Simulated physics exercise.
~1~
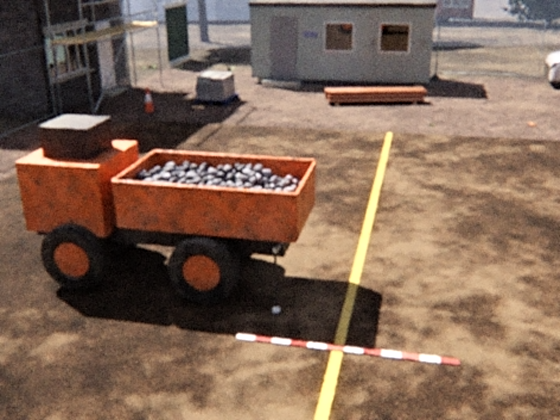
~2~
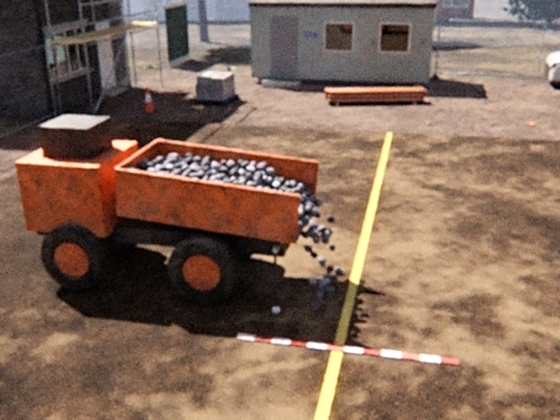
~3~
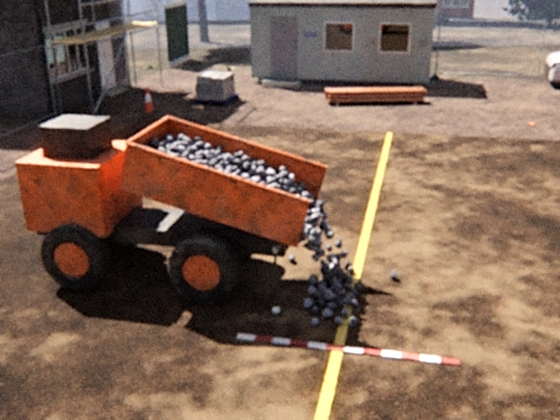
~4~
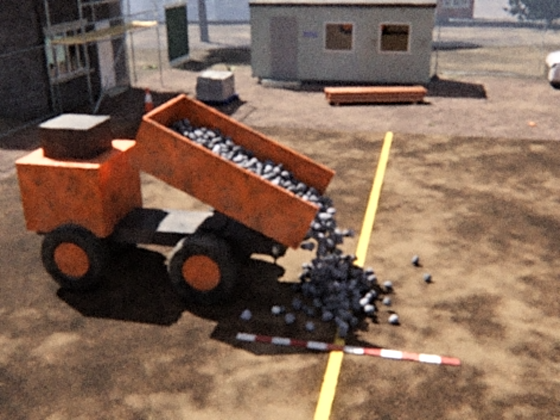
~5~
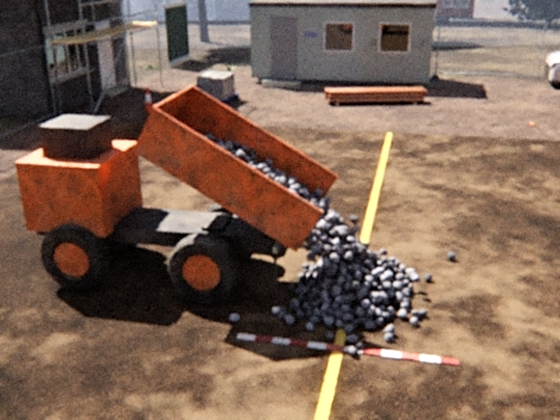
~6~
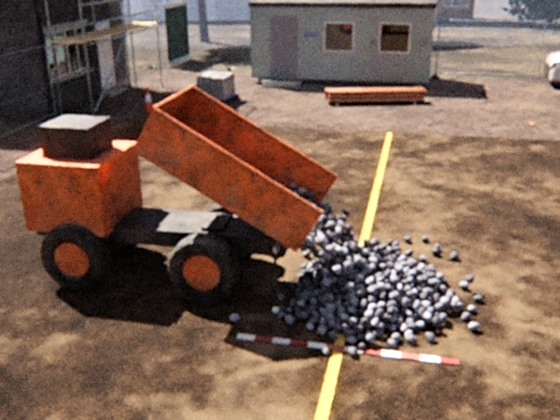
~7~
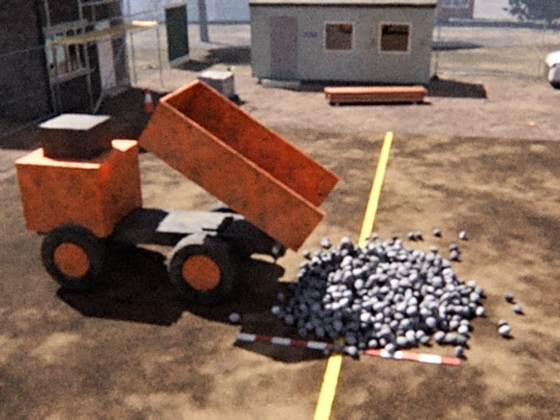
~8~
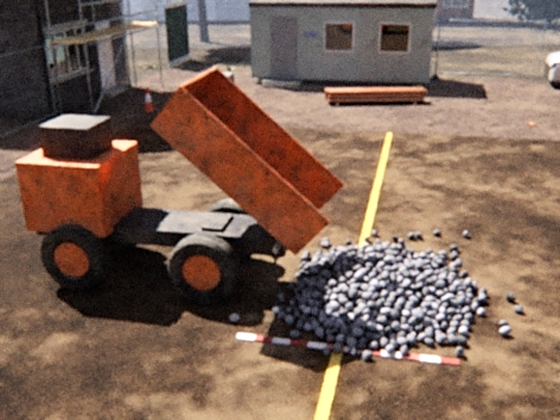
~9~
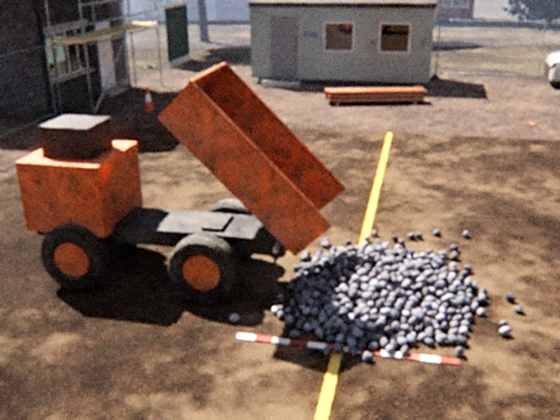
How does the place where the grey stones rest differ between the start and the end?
At the start the stones sit in the truck's bed, left of the yellow line. By the end they lie lower and farther right, in a heap on the ground across the line, mostly on its right side.
